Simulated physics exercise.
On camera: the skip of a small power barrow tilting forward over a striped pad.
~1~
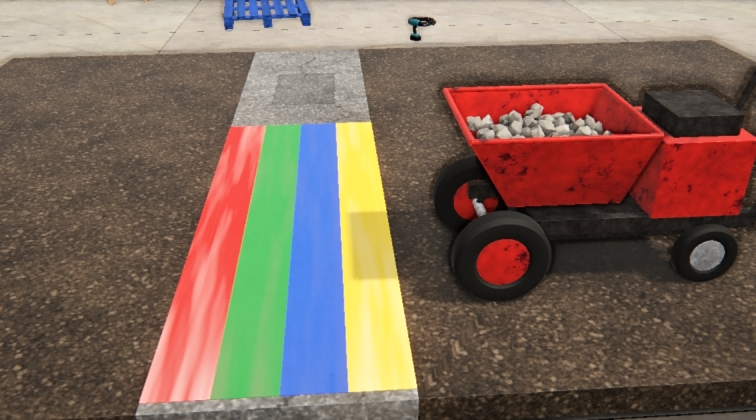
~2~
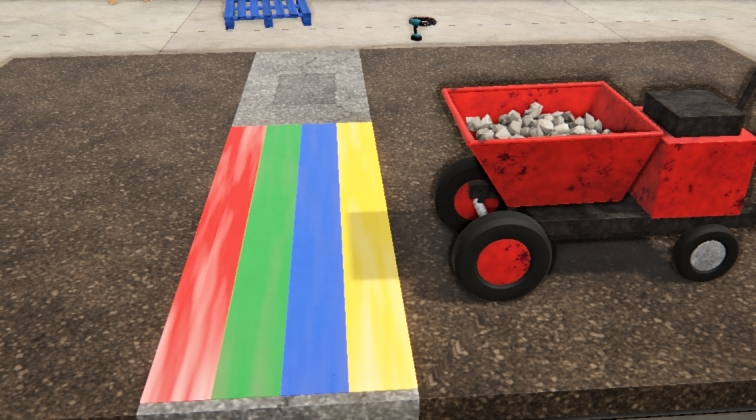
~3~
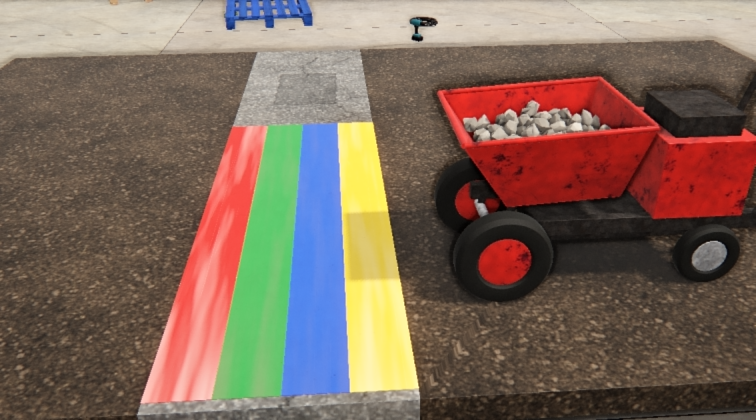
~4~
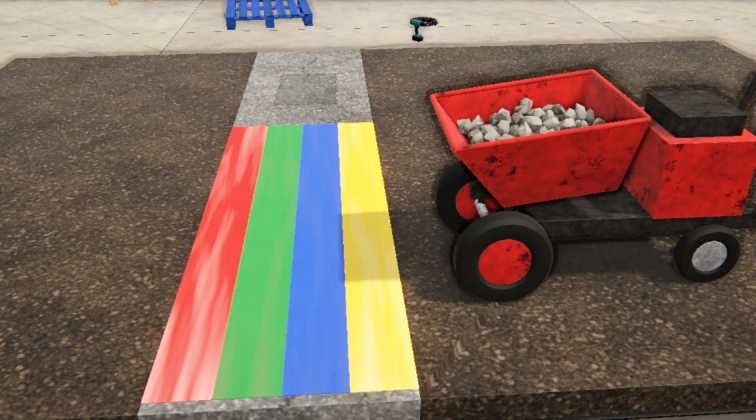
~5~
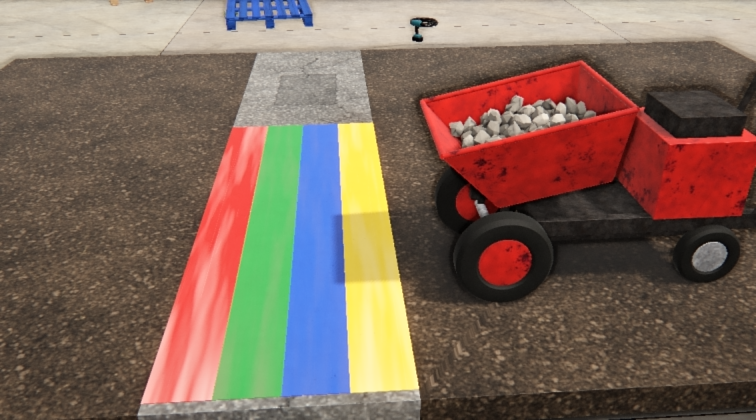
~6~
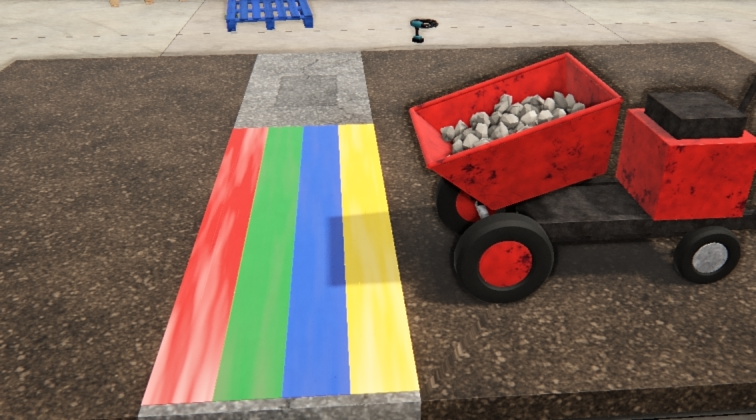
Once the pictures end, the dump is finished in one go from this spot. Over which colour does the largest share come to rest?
The blue one gets the largest share.
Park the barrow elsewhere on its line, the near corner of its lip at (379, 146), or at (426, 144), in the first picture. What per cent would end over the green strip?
Roughly 40 per cent, and 30 per cent.
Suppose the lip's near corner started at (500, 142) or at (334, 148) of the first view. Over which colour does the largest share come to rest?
The first try: That yellow strip. The second: The red one.
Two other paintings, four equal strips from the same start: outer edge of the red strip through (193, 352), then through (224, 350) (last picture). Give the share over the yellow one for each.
The first gives 10 %, the second 10 %.
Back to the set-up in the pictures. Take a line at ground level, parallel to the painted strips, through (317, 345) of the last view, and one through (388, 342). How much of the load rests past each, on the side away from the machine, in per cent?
First some 30, then 70 per cent.
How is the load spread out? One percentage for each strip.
Yellow strip near 20; blue strip near 35; green strip near 10; red strip near 0.
Soon, skip tipped steeply; all in the skip.
A while on, skip tipped right over; most in the skip; a small part over the yellow strip; a small part over the blue strip; a stray few over the green strip.
Towards the end, skip tipped right over; about a third in the skip; about a quarter over the yellow strip; about a third over the blue strip; a small part over the green strip; a stray few over the red strip.
Finally, skip tipped right over; about a third in the skip; about a quarter over the yellow strip; about a third over the blue strip; a small part over the green strip; a stray few over the red strip; a stray few off the paint.
